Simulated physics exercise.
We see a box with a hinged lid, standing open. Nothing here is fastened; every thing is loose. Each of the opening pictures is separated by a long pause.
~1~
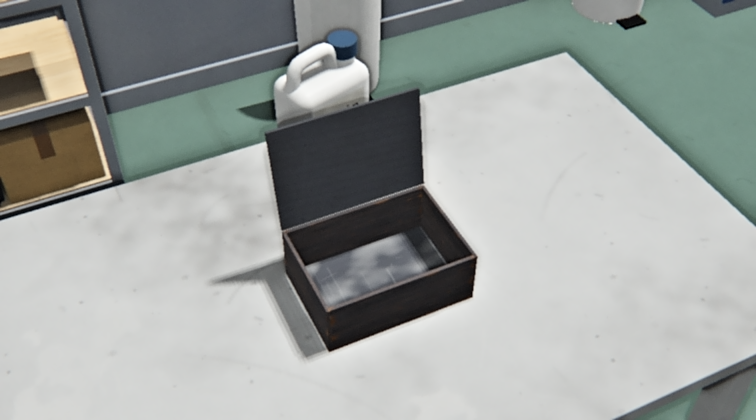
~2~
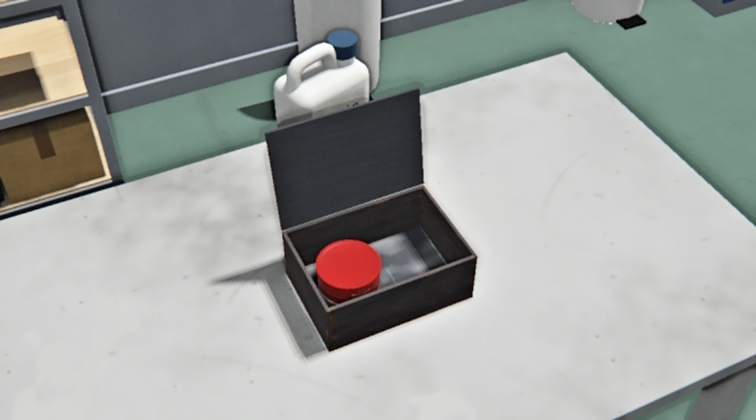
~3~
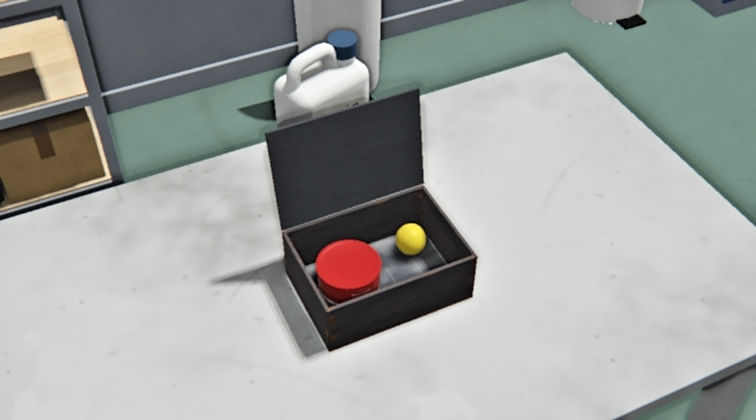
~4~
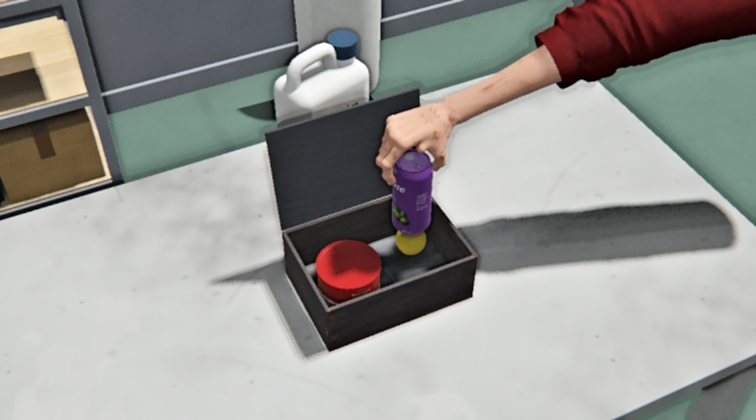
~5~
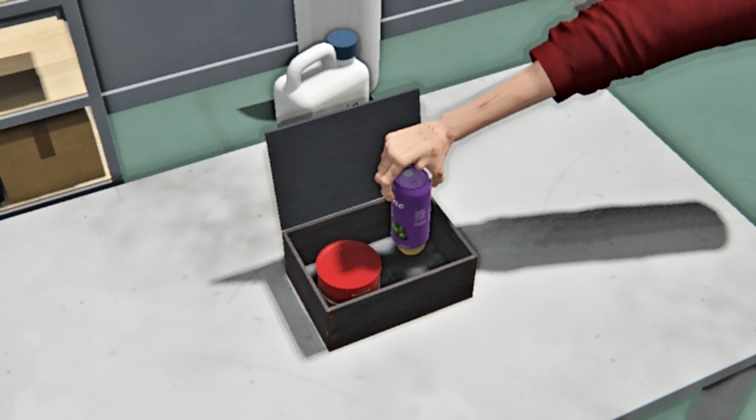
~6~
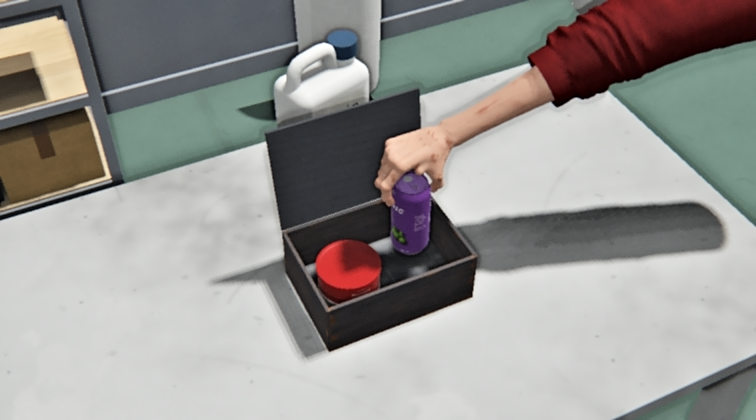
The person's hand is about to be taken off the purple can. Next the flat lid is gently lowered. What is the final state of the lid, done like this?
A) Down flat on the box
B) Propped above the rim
Down flat on the box (A).
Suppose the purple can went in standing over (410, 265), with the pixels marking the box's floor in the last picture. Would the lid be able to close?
Then it comes fully down.
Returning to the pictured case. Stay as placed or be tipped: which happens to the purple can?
Well, it ends up skewed.
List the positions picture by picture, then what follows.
The last thing is not in view yet, in the first frame.
The last thing is not in view yet, in the second frame.
The last thing is not in view yet; yellow lemon (411, 239), in the third frame.
On its way; purple can (412, 194), in the fourth frame.
On its way; purple can (411, 209), in the fifth frame.
Put in, still held; purple can (411, 214), in the sixth frame.
Then, 0.30 s after the last picture, purple can on its side near (403, 257); yellow lemon rolled a little.
Then, 1.30 s after the last picture, lid 76° above the rim; purple can on its side near (403, 269); yellow lemon rolled a little.
Then, 1.70 s after the last picture, lid 47° above the rim; purple can on its side near (403, 269); yellow lemon rolled a little.
Then, 2.10 s after the last picture, lid 9° above the rim; purple can on its side near (403, 269); yellow lemon rolled a little.
At rest, lid shut; tipped over in the box, purple can; the other 2 in place. Seen from the same camera at the end, purple can near (403, 269).
